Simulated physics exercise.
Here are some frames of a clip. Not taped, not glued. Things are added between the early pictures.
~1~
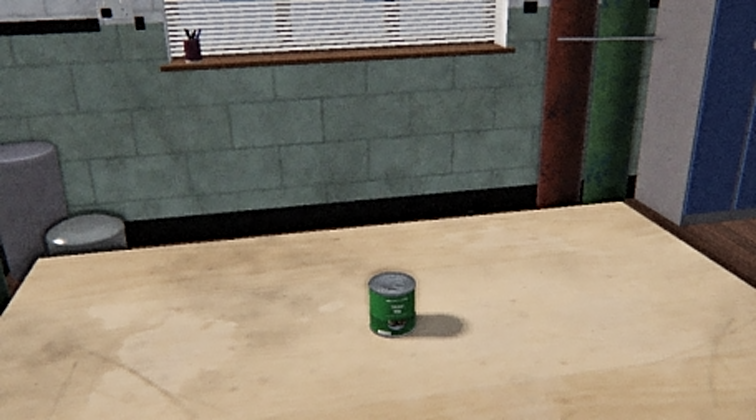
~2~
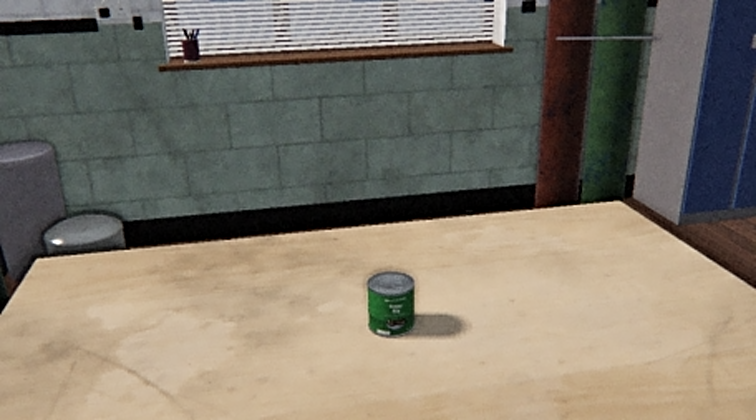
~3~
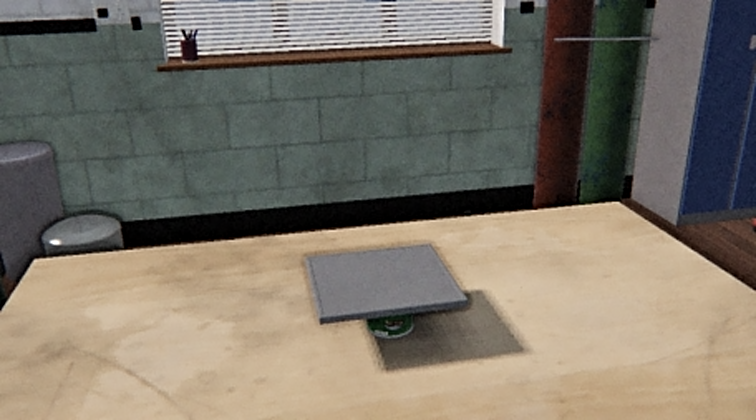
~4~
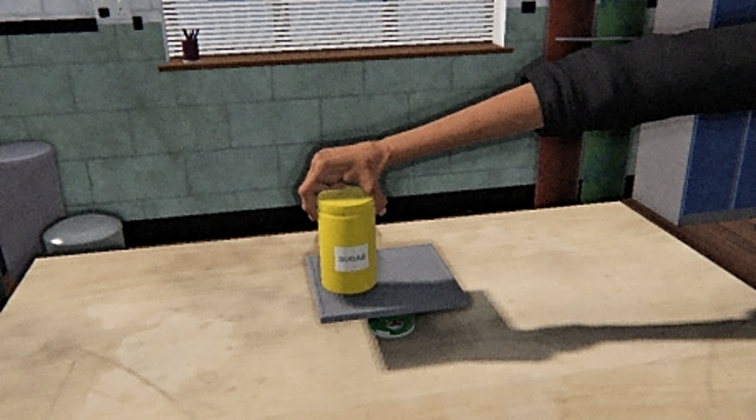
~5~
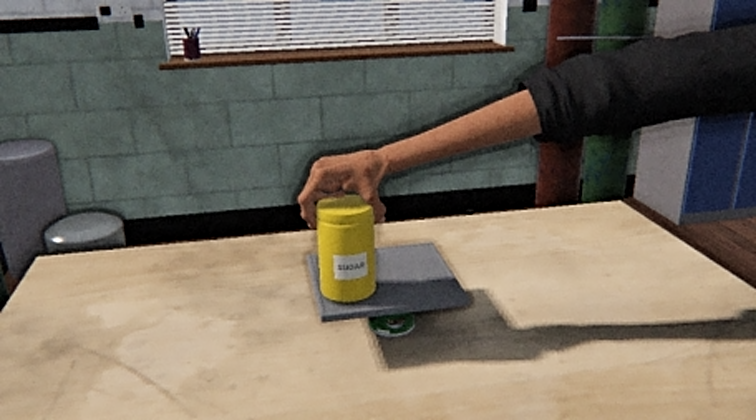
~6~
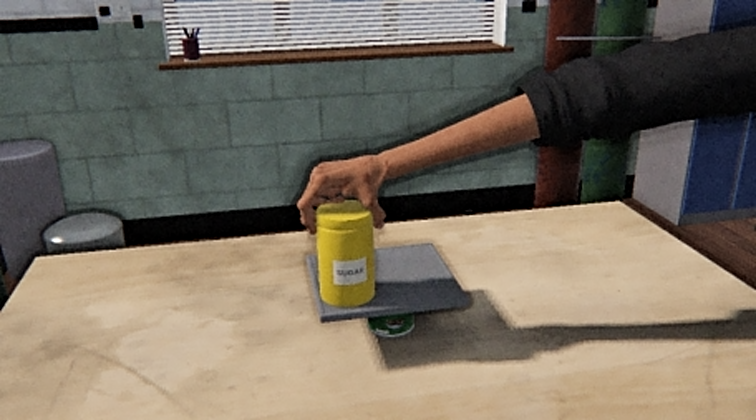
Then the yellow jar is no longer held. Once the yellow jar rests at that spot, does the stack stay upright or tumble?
The stack does not stand firm.
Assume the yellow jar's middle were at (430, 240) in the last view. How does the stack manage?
Outcome: Collapse.
Then, 0.30 s after the last picture, yellow jar now fallen; grey lid tipped 42° from how it was.
Then, 0.50 s after the last picture, grey lid tipped 33° from how it was.
Then, 0.80 s after the last picture, grey lid now fallen.
By the end, fallen, grey lid and yellow jar; green tin in place. The stack loses its balance.
